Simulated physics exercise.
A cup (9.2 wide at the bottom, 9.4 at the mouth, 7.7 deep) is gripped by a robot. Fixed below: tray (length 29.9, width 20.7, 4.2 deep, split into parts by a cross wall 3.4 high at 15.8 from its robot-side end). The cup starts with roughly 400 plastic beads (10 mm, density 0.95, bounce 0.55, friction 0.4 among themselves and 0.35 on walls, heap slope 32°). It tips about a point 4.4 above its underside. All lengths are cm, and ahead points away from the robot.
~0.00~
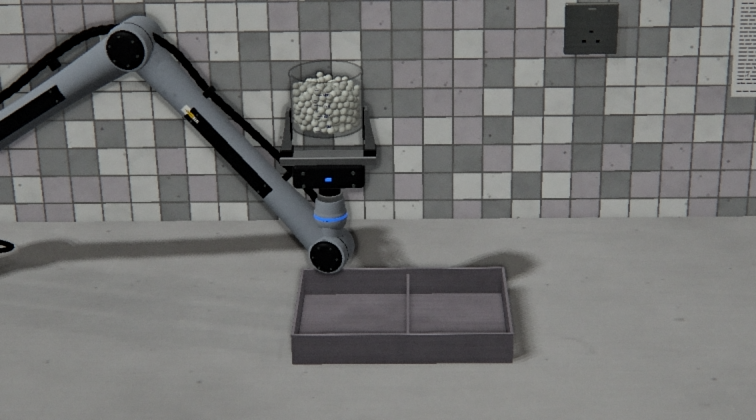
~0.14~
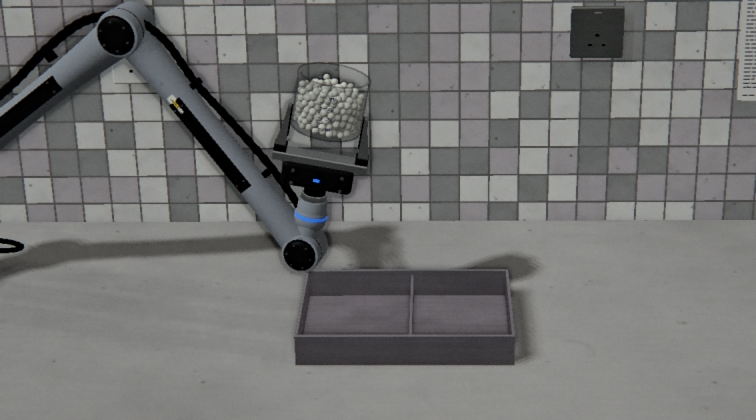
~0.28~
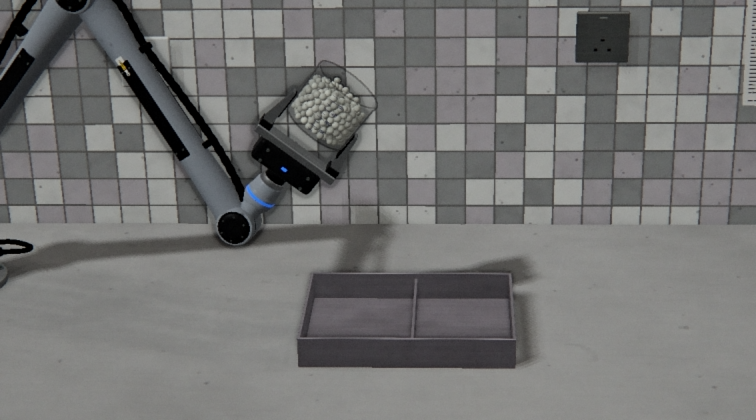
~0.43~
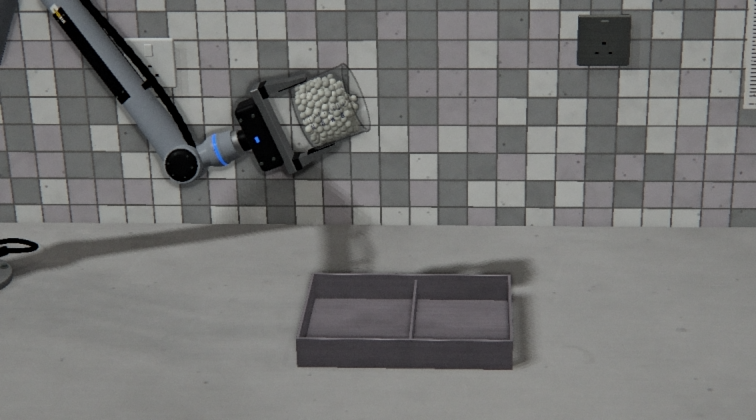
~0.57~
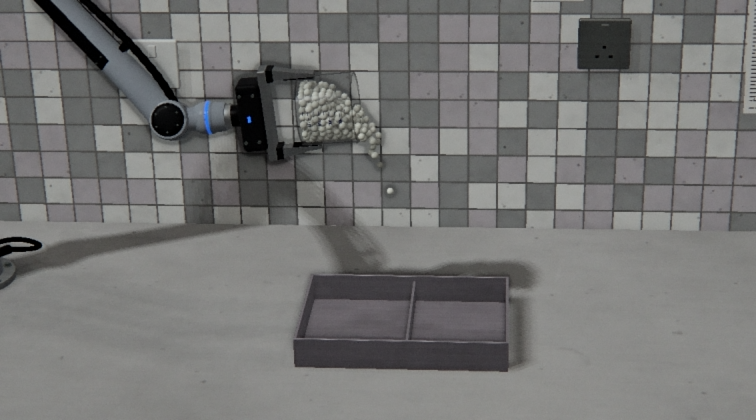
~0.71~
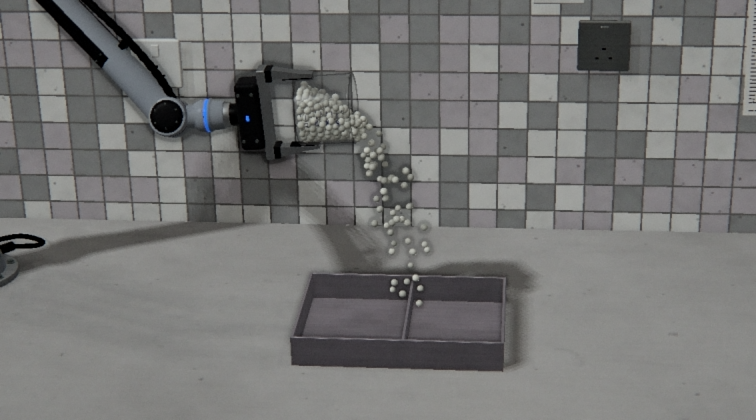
Robot arm drawing back left and tipping a clear cup rightward, white beads pouring out over a divided grey tray.
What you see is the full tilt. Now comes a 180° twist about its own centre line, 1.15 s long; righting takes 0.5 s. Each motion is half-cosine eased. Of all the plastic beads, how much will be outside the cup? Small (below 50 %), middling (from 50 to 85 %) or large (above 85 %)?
A middling share, from 50 to 85 %, ends outside the cup.
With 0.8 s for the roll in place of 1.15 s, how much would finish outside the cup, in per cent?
It would be near 65 per cent.
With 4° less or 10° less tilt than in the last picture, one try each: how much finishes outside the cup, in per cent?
About 55 and 40 per cent.
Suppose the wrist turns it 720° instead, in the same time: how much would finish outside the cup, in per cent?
In that case some 80 per cent.
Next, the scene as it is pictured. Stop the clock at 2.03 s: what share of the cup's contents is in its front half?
Some 30 per cent.
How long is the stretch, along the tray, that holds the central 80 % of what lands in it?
Roughly 24 cm.
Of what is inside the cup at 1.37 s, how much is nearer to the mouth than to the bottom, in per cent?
About 45 per cent.
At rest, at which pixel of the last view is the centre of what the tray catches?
Around (399, 325).
After 1.37 s, tipped 86°, highest piece 38 above the table; 213 in the cup, 78 in the far-side part, 73 in the robot-side part, 6 on the table or floor, 35 in flight or on a rim.
After 2.03 s, tipped 64°, highest piece 35 above the table; 134 in the cup, 134 in the robot-side part, 121 in the far-side part, 8 on the table or floor, 8 in flight or on a rim.
After 2.56 s, upright, highest piece 36 above the table; 139 in the robot-side part, 133 in the cup, 123 in the far-side part, 9 on the table or floor, 1 in flight or on a rim.
After 3.26 s, upright, highest piece 36 above the table; 139 in the robot-side part, 133 in the cup, 123 in the far-side part, 10 on the table or floor.
In the end, 139 in the robot-side part, 133 in the cup, 123 in the far-side part, 10 on the table or floor. That is 67 % outside the cup.
